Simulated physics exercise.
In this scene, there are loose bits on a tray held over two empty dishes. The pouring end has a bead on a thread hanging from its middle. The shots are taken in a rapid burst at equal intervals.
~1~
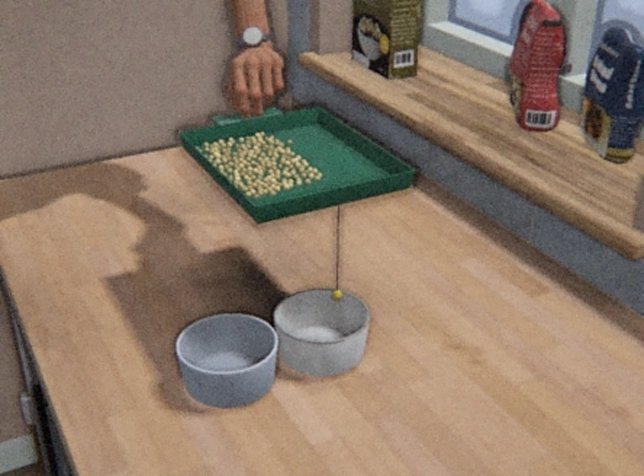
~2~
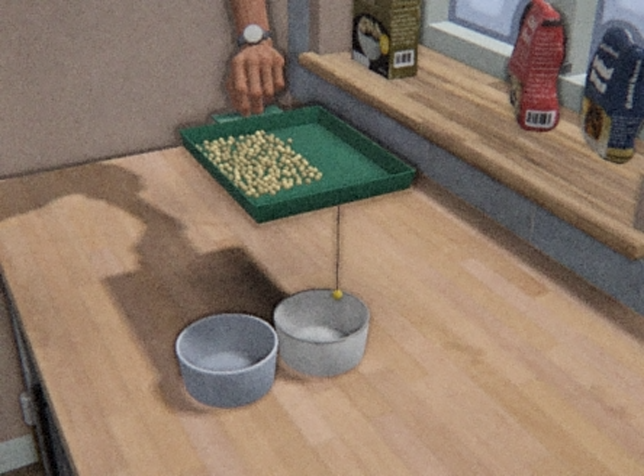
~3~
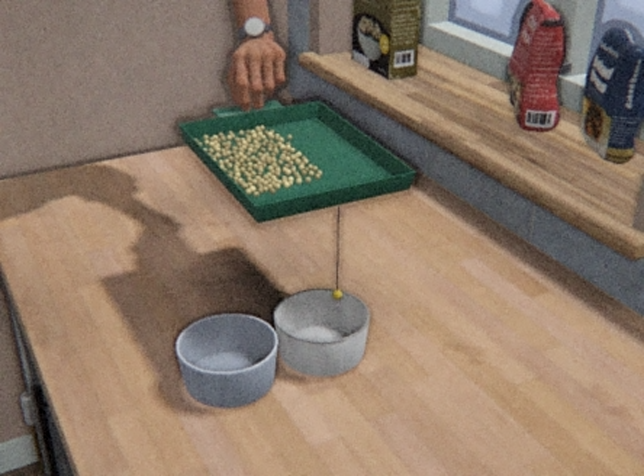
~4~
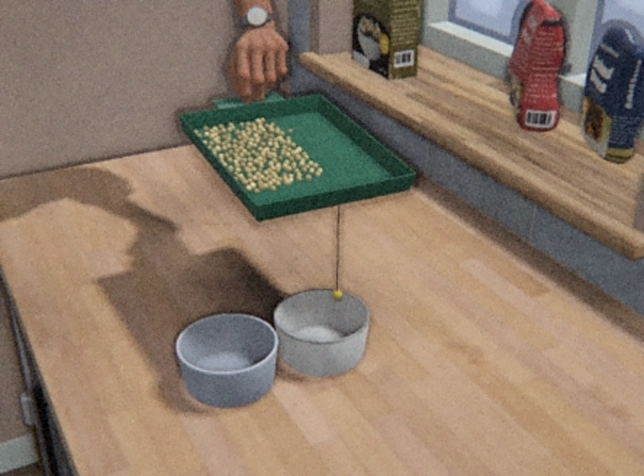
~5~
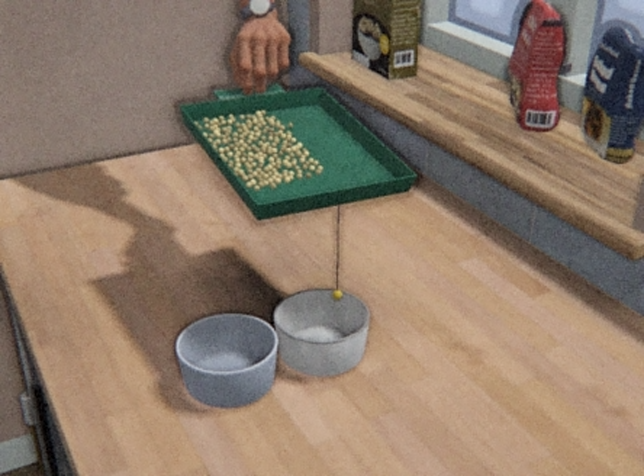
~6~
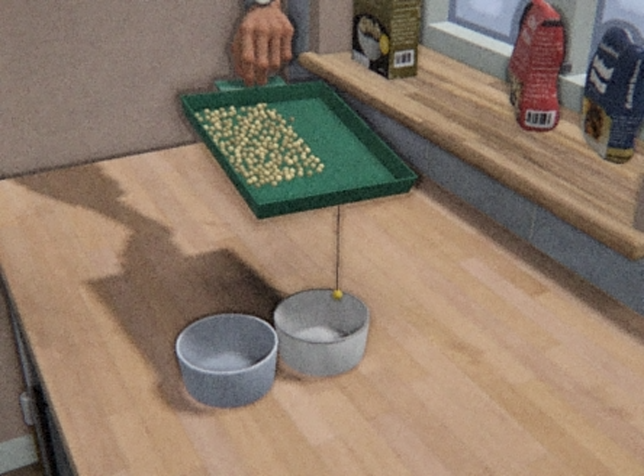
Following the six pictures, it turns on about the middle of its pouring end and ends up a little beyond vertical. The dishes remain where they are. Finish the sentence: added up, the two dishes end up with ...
... under half of it.
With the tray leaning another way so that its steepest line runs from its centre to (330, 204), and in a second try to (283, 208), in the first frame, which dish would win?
So, the dish at the right the first time round, the dish at the left the second.
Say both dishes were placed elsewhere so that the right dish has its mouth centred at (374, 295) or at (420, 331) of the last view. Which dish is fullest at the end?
The first time it's the right member, the second time the right member.
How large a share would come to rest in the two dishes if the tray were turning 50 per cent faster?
I'd say 0 percent or thereabouts.
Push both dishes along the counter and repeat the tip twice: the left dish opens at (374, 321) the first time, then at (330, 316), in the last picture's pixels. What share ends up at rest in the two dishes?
Close to 70 in a hundred, then close to 80 in a hundred.
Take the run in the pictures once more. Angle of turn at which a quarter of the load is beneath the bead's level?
Roughly 105 degrees from level.
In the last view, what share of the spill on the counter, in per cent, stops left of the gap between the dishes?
I'd say some 0 in a hundred.
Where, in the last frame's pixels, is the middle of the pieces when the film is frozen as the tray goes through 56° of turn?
Look close to (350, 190) in the last picture.
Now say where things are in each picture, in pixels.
Corners of the pouring end (257, 204) and (410, 170), level; middle of the load (253, 163), soya beans; left dish (248, 386); right dish (344, 354); bead on its thread (337, 295), in the first picture.
Corners of the pouring end (258, 204) and (410, 170), level; middle of the load (253, 162), in the second picture.
Corners of the pouring end (258, 204) and (411, 171), tipped barely, lowest at the right corner; middle of the load (253, 158), in the third picture.
Corners of the pouring end (259, 203) and (412, 173), tipped a little, lowest at the right corner; middle of the load (253, 153), in the fourth picture.
Corners of the pouring end (260, 202) and (412, 174), tipped a little, lowest at the right corner; middle of the load (254, 147), in the fifth picture.
Corners of the pouring end (260, 202) and (413, 176), tipped a little, lowest at the right corner; middle of the load (254, 142); left dish (248, 386); right dish (344, 354), in the sixth picture.
Just after the last frame, tray tipped steeply; every one on the tray.
A moment on, tray tipped right over; almost all on the tray; just a few in the right dish; just a few outside both; about a tenth in the air.
Further on, tray tipped past a quarter turn; just a few in the right dish; almost all outside both.
When it is over, tray tipped past a quarter turn; not one in the left dish; just a few in the right dish; almost all outside both.
